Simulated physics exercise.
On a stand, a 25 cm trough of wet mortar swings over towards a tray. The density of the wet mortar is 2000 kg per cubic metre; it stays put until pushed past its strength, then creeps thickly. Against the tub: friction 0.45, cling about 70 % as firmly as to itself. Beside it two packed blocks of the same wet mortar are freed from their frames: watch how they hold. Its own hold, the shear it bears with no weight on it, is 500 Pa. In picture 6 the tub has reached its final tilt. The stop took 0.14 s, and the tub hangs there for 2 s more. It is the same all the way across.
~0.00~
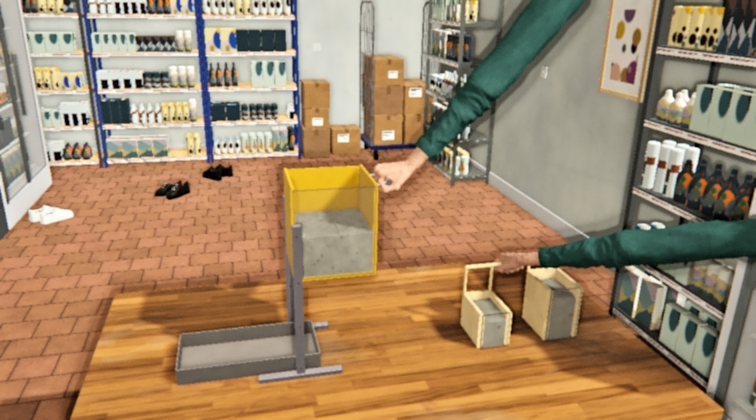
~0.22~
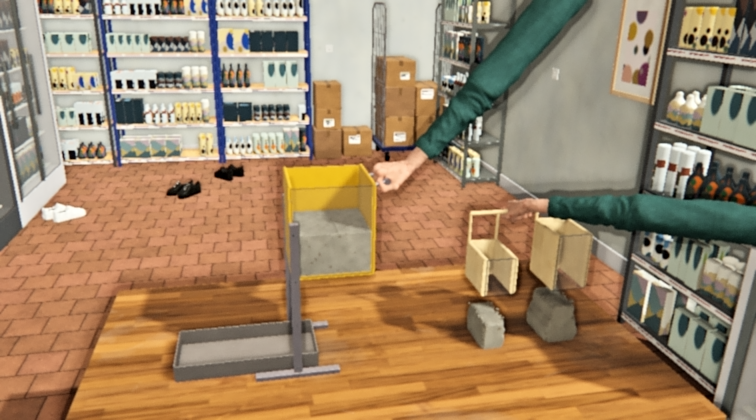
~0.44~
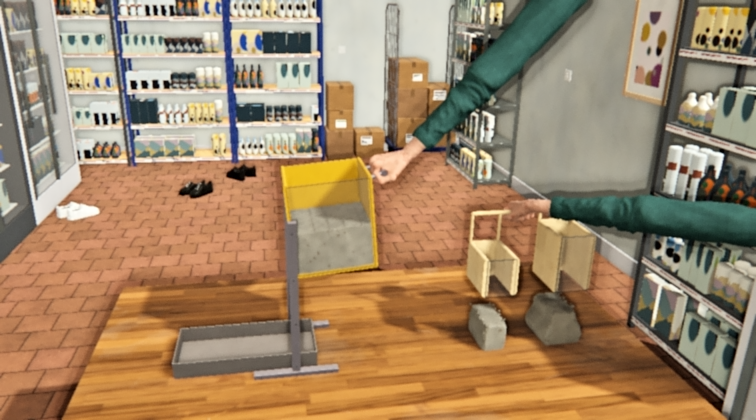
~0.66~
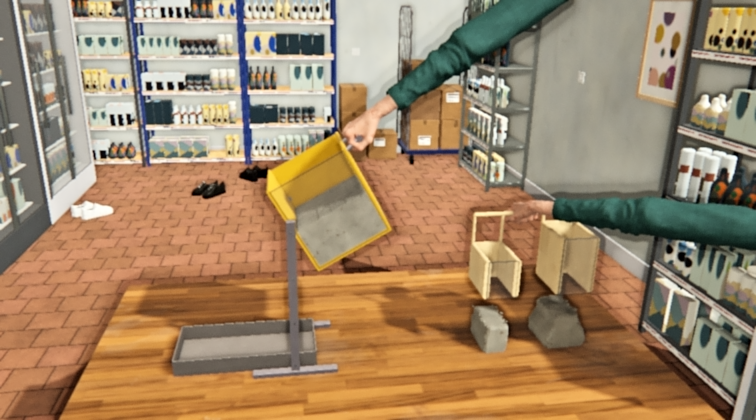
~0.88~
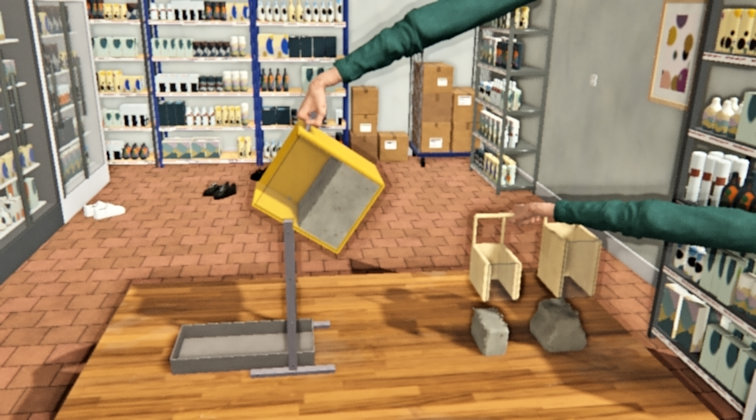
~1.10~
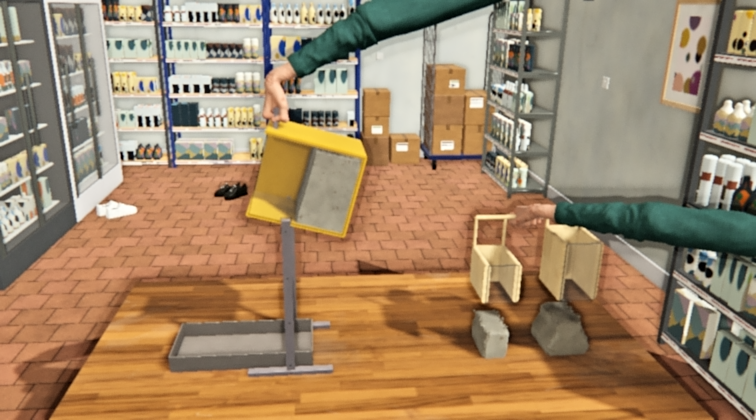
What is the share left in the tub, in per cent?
It comes to some 100 %.
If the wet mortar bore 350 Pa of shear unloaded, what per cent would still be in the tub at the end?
Then about 100 %.
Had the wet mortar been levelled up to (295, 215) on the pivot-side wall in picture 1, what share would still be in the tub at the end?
In that case some 100 per cent.
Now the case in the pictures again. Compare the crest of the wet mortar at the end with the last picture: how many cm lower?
About 4 cm.
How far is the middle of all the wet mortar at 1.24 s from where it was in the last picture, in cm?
Some 2 cm.
After 1.24 s, the tub is at 75 degrees and holds 100 %.
After 1.41 s, the tub is at 75 degrees and holds 100 %.
After 1.58 s, the tub is at 75 degrees and holds 100 %.
After 1.75 s, the tub is at 75 degrees and holds 100 %.
After 3.10 s, at the end, the tub is at 75 degrees and holds 100 %.
